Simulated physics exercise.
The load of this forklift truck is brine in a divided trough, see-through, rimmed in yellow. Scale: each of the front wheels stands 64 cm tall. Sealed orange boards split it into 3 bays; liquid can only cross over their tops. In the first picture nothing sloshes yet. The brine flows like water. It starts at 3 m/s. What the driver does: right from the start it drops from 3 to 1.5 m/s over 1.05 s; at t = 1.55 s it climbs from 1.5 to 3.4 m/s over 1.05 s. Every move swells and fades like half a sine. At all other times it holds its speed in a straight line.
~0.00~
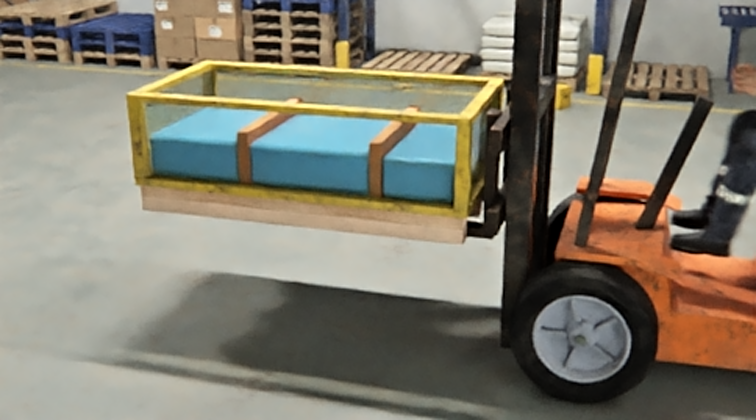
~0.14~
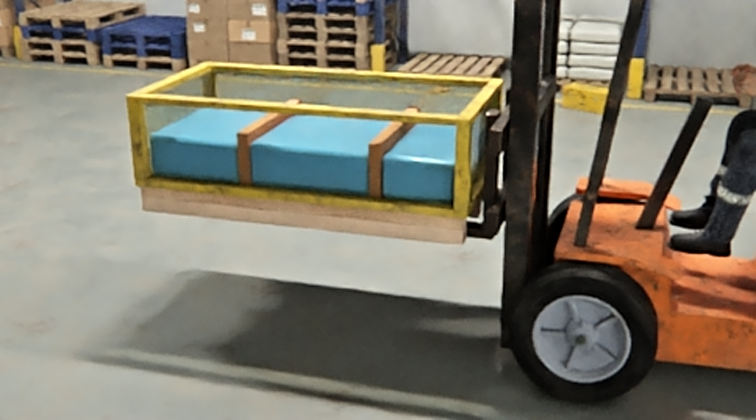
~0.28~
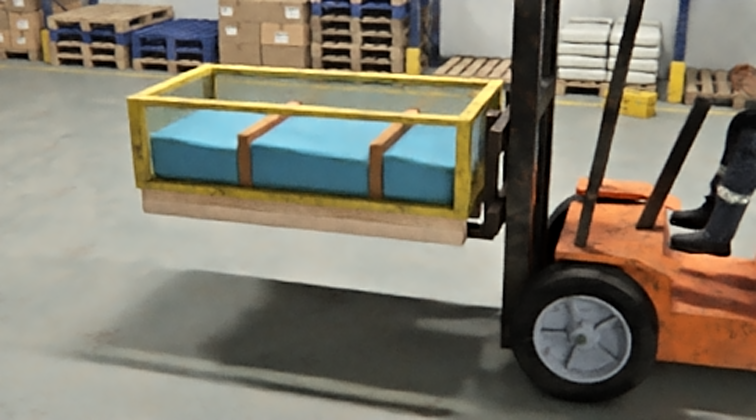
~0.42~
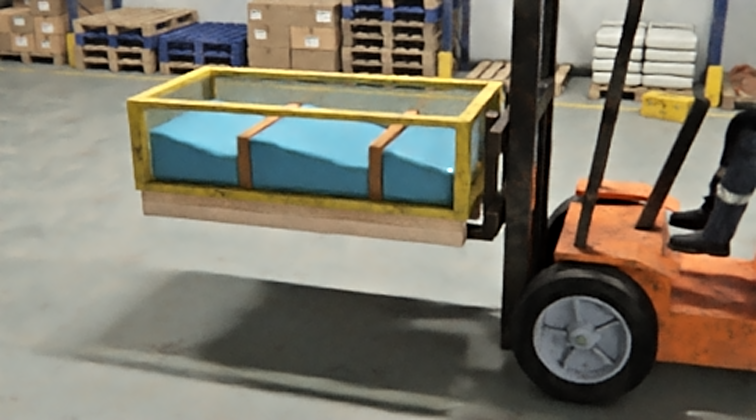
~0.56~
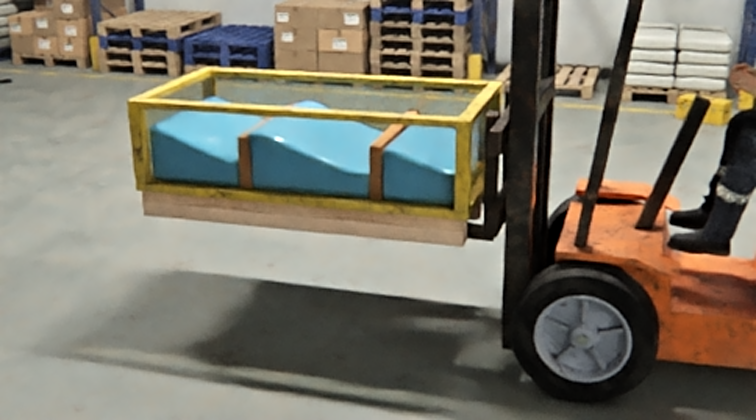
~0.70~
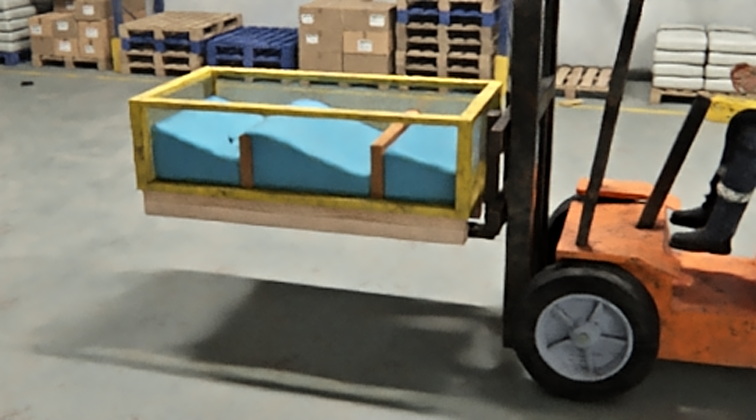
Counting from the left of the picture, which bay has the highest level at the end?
The third bay from the left.
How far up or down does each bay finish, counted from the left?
In cm: 1 down, 2 down, 3 up.
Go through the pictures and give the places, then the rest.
Bays from the left stand at (194, 133), (308, 143), (430, 153); board top at (242, 133) and (375, 144); the front is on the left, levels are read along the near wall; a wheel hub at (580, 344), in the first frame.
Bays from the left stand at (194, 134), (308, 144), (430, 154), in the second frame.
Bays from the left stand at (195, 135), (308, 144), (430, 155), in the third frame.
Bays from the left stand at (194, 137), (308, 145), (430, 158), in the fourth frame.
Bays from the left stand at (195, 137), (308, 146), (430, 158), in the fifth frame.
Bays from the left stand at (196, 136), (310, 146), (431, 156); a wheel hub at (582, 342), in the sixth frame.
Then, 1.30 s in, left to right it is 22, 20, 21 cm deep.
Then, 2.20 s in, left to right it is 20, 20, 21 cm deep.
Then, 3.10 s in, left to right it is 20, 19, 24 cm deep.
Then, 5.59 s in, left to right it is 20, 19, 24 cm deep.
